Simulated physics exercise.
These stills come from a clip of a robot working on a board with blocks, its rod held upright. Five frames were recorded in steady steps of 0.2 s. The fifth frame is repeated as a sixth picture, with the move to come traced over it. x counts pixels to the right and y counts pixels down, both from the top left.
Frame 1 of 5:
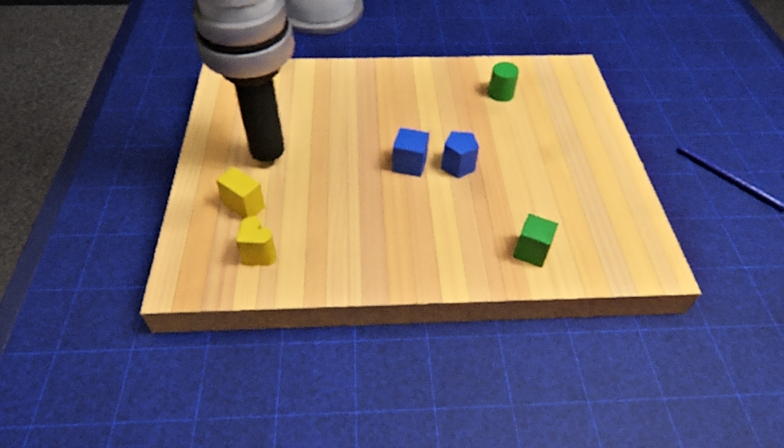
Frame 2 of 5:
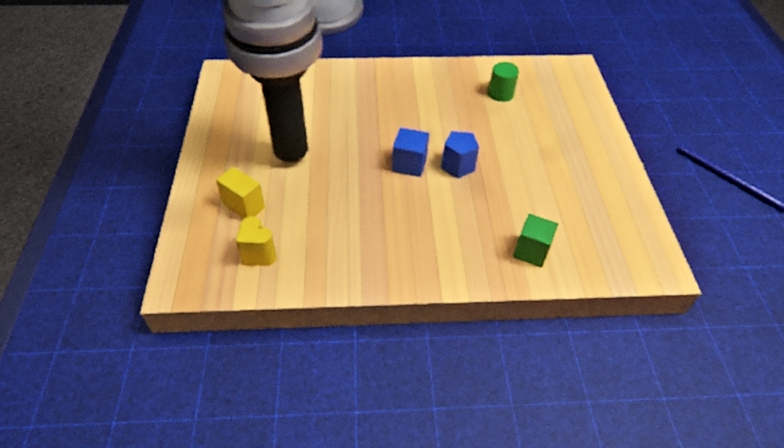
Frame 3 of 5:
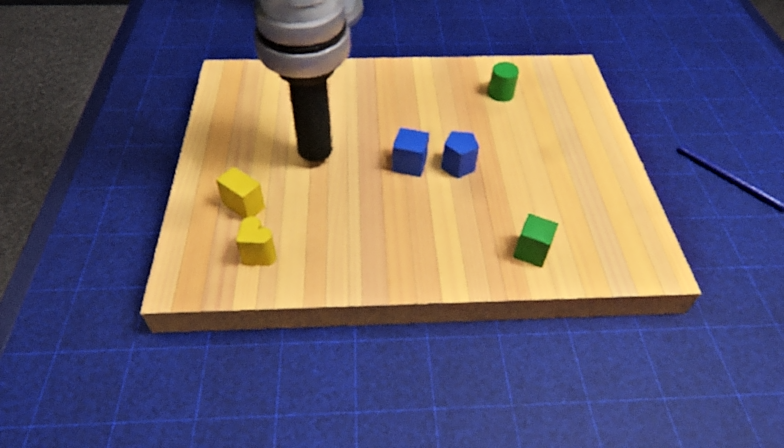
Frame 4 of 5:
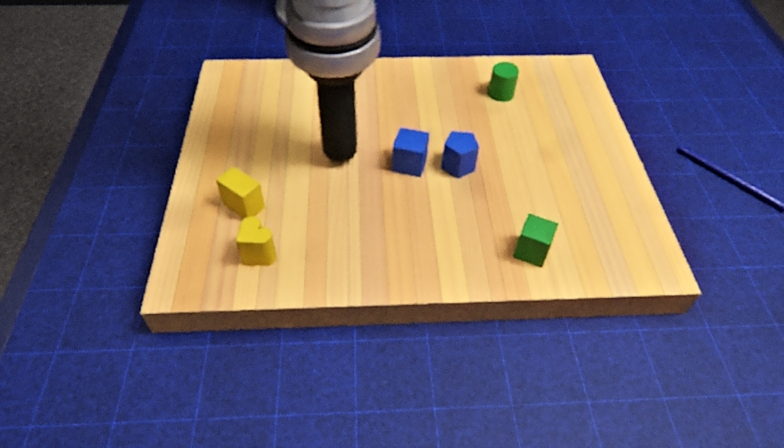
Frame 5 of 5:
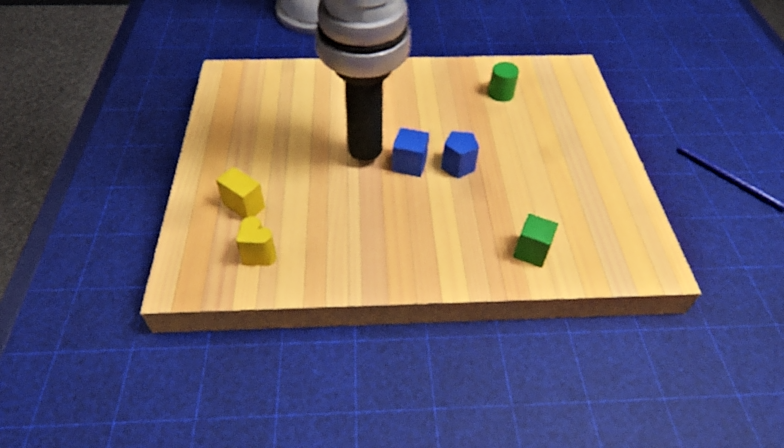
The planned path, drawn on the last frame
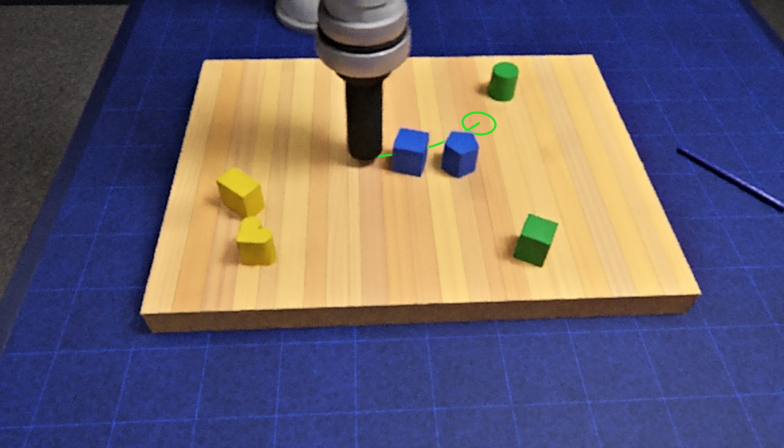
A robot arm with a black rod moved steadily to the right across a wooden board, going from above the yellow blocks to just left of the blue ones, while all the blocks stayed still.
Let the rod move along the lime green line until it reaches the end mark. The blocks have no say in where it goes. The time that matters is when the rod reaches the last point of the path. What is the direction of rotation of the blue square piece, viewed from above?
It makes a clockwise turn.
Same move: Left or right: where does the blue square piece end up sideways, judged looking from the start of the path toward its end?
It will end up to the right.
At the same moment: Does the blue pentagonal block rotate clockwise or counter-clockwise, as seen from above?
It ends up turned anticlockwise.
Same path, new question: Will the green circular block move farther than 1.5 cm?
I expect not.
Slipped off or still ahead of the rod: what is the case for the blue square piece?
I think it loses its spot in front.
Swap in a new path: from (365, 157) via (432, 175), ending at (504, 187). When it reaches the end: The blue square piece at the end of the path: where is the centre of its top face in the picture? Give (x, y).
Final place: (535, 147).
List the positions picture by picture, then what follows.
In the first picture, lower end of the rod at (267, 150), tops of blocks, blue square piece at (411, 139), blue pentagonal block at (462, 141), green circular block at (506, 69).
In the second picture, rod at (291, 150), blocks as before.
In the third picture, rod at (315, 149), blocks as before.
In the fourth picture, rod at (340, 149), blocks as before.
In the fifth picture, rod at (365, 149), blue square piece at (411, 139), blue pentagonal block at (462, 141), green circular block at (506, 69).
The drawn path runs from (365, 157) over (409, 152) and (448, 140) to (479, 123).
The first path, step by step. One third of the way, rod at (409, 144); blue square piece at (436, 143), turned 30° clockwise; blue pentagonal block at (473, 144), turned 15° anticlockwise.
Two thirds of the way, rod at (449, 132); blue square piece at (441, 145), turned 50° clockwise; blue pentagonal block at (477, 145), turned 30° anticlockwise.
At the end, rod at (481, 115); blue square piece at (441, 145), turned 50° clockwise; blue pentagonal block at (477, 145), turned 30° anticlockwise; green circular block not moved.
